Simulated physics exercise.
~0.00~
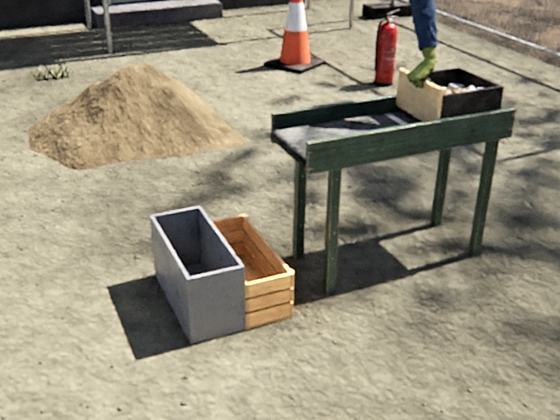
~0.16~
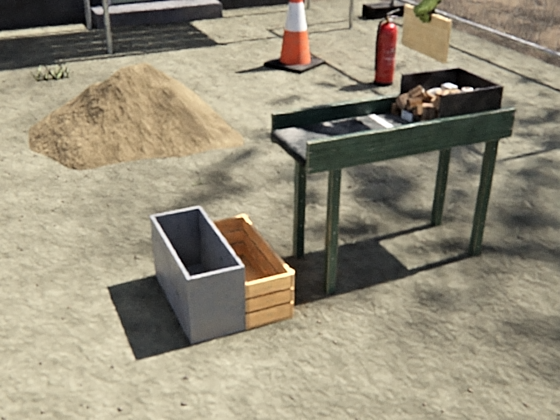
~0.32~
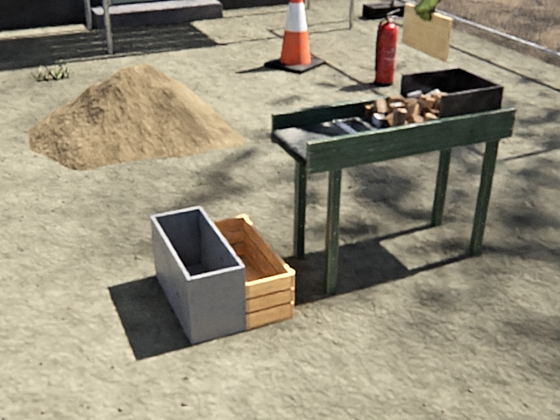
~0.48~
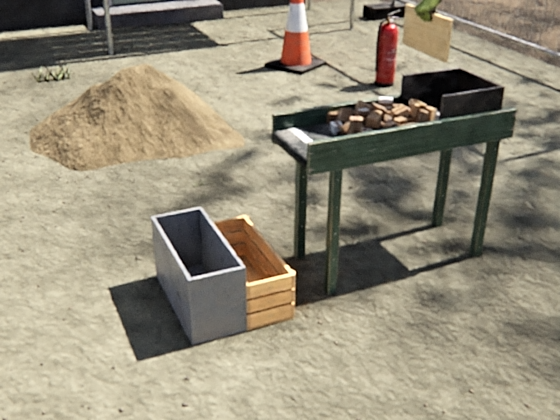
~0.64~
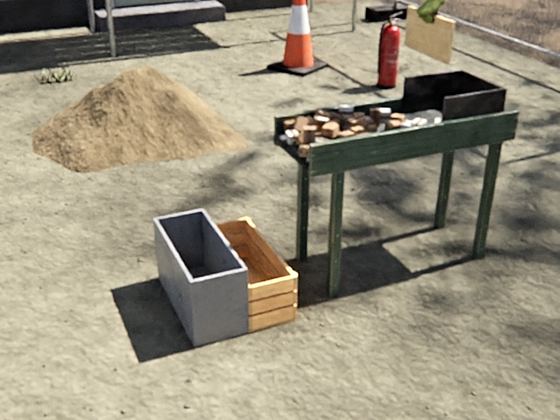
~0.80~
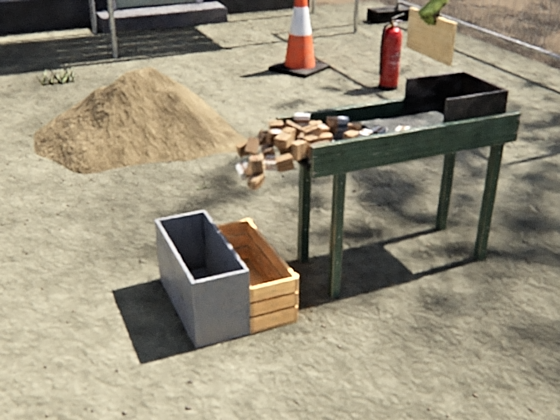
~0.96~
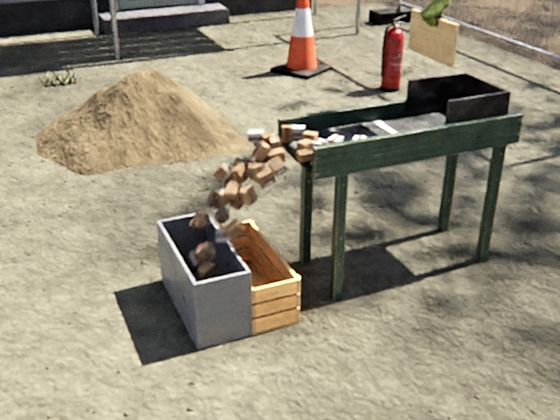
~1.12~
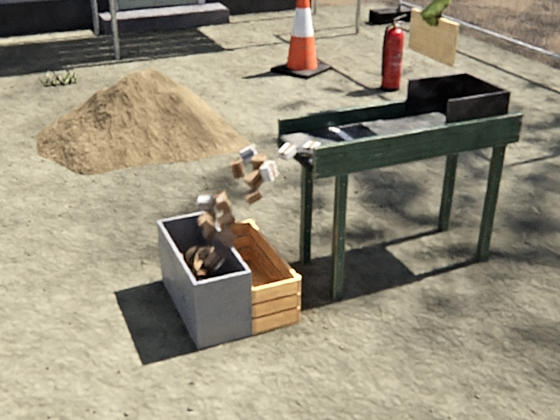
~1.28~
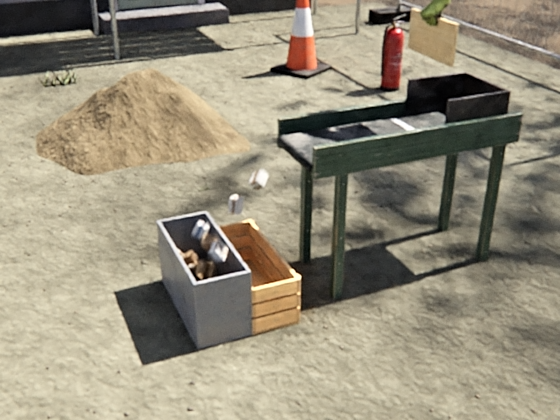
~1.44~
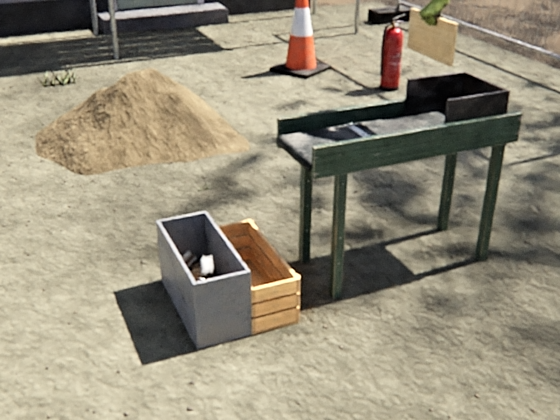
In this clip, a gloved hand lifts a gate from a black pen on a green table, and a heap of small brown and white parcels rides left along a belt. The pieces spill off the end, tumble past the wooden bin and land in the grey tub, leaving the belt empty.
